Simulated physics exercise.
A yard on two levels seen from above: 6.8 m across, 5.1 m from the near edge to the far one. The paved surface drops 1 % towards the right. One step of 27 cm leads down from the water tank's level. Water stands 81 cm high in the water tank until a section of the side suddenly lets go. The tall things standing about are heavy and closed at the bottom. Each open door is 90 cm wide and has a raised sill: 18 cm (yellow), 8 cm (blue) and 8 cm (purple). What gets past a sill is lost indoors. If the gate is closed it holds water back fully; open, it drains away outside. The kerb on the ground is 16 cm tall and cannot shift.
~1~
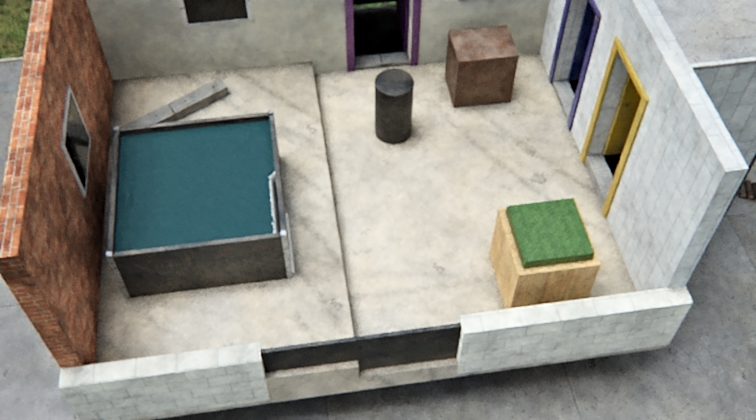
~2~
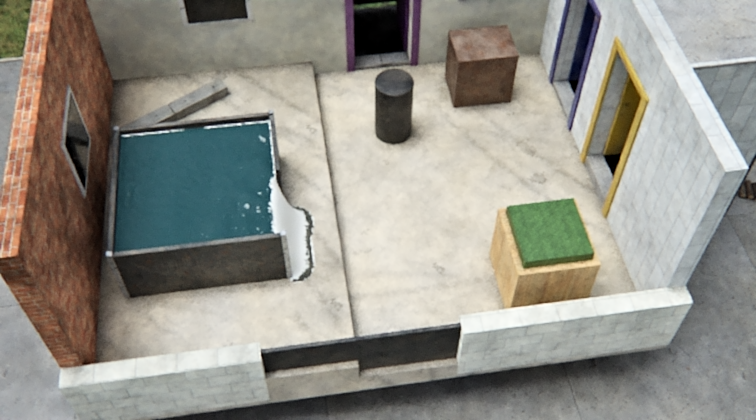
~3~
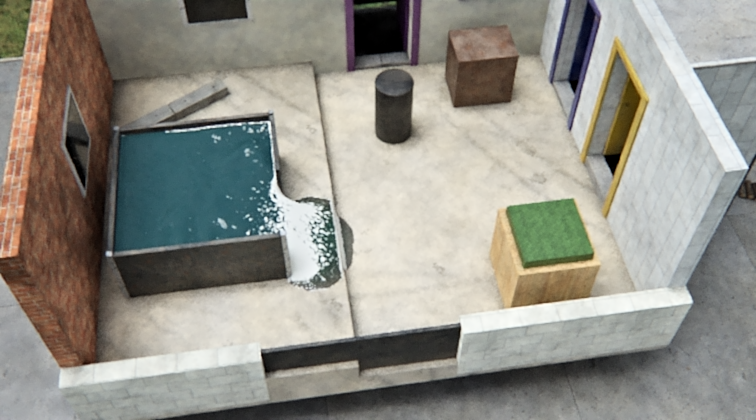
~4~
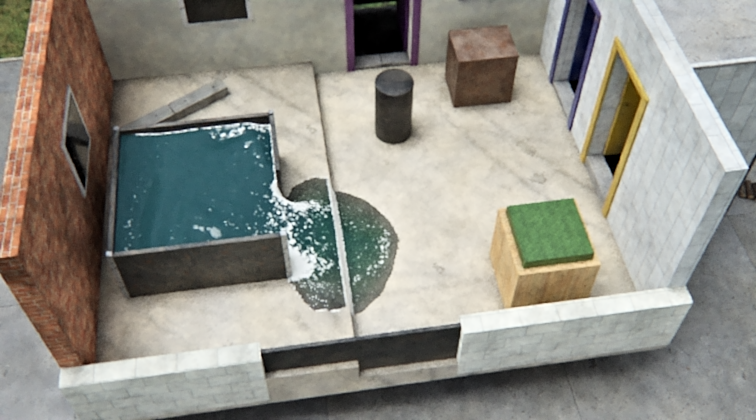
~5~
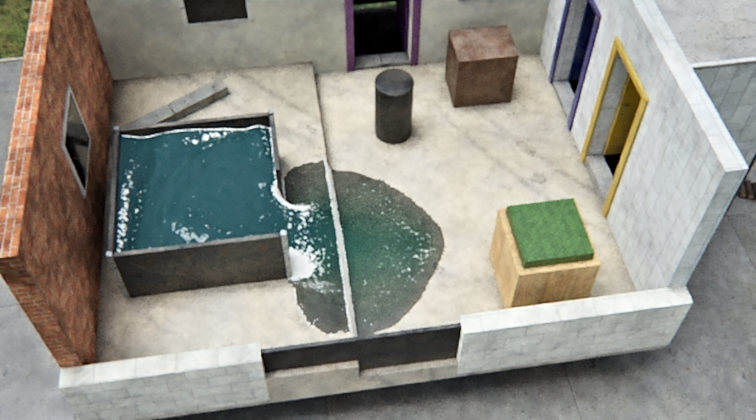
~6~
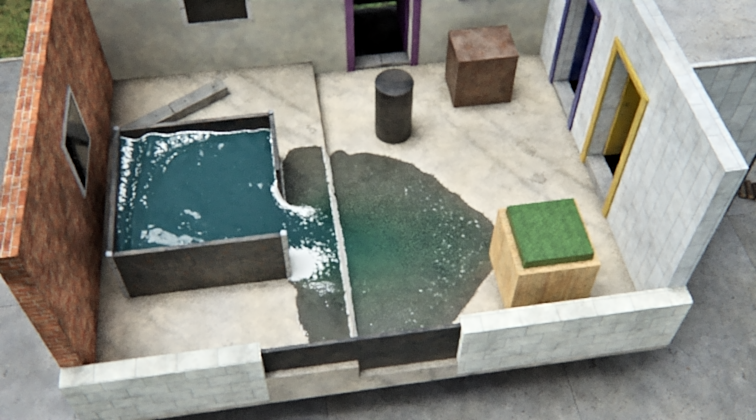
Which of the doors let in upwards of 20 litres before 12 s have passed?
Within that time: At the yellow door it goes over the limit; at the blue door it goes over the limit; at the purple door it passes the limit.
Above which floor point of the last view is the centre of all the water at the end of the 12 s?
Around (430, 196).
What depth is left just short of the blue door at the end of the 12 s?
Some 15.5 cm.
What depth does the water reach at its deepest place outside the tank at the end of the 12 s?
About 16 cm.
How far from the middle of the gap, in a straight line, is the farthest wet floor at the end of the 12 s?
Some 5.6 m out.
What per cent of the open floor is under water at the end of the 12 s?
Near 65 per cent is wet.
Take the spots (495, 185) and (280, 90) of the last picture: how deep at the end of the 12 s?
In that order: 11 and 0 cm.
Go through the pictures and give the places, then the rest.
The first frame shows still water, 81 cm deep, in the water tank at (197, 183).
In the second frame, the front is at (295, 279), 0.6 m from the gap at (282, 228); 0.3 m2 of floor is under water; 81 cm left at the back of the water tank.
In the third frame, water pours out at (282, 231) and has run 0.9 m, to (344, 229); deepest outside 52 cm, 81 cm at the water tank's back.
In the fourth frame, the front is at (389, 234), 1.4 m from the gap at (283, 232); 2.1 m2 of floor is under water; 80 cm left at the back of the water tank.
In the fifth frame, the front is at (433, 229), 2.0 m from the gap at (283, 232); 3.9 m2 of floor is under water; 73 cm left at the back of the water tank.
In the sixth frame, the front is at (495, 244), 2.8 m from the gap at (282, 232); 6.3 m2 of floor is under water; 67 cm left at the back of the water tank.
A moment later water covers 40 % of the floor and is deepest (55 cm) near (504, 340); yellow door 21 cm at the sill, 0 L in, blue door not reached, purple door not reached.
Soon after water covers 50 % of the floor and is deepest (50 cm) near (643, 321); yellow door 34 cm at the sill, 29 L in, blue door 15 cm at the sill, 1 L in, purple door not reached.
Next water covers 55 % of the floor and is deepest (30 cm) near (643, 321); yellow door 20 cm at the sill, 101 L in, blue door 15 cm at the sill, 39 L in, purple door 2 cm at the sill, 0 L in.
Later on water covers 65 % of the floor and is deepest (24 cm) near (498, 107); yellow door 14 cm at the sill, 110 L in, blue door 22 cm at the sill, 254 L in, purple door 8 cm at the sill, 1 L in.
At the end water covers 65 % of the floor and is deepest (16 cm) near (542, 70); yellow door 14 cm at the sill, 111 L in, blue door 16 cm at the sill, 440 L in, purple door 12 cm at the sill, 50 L in.
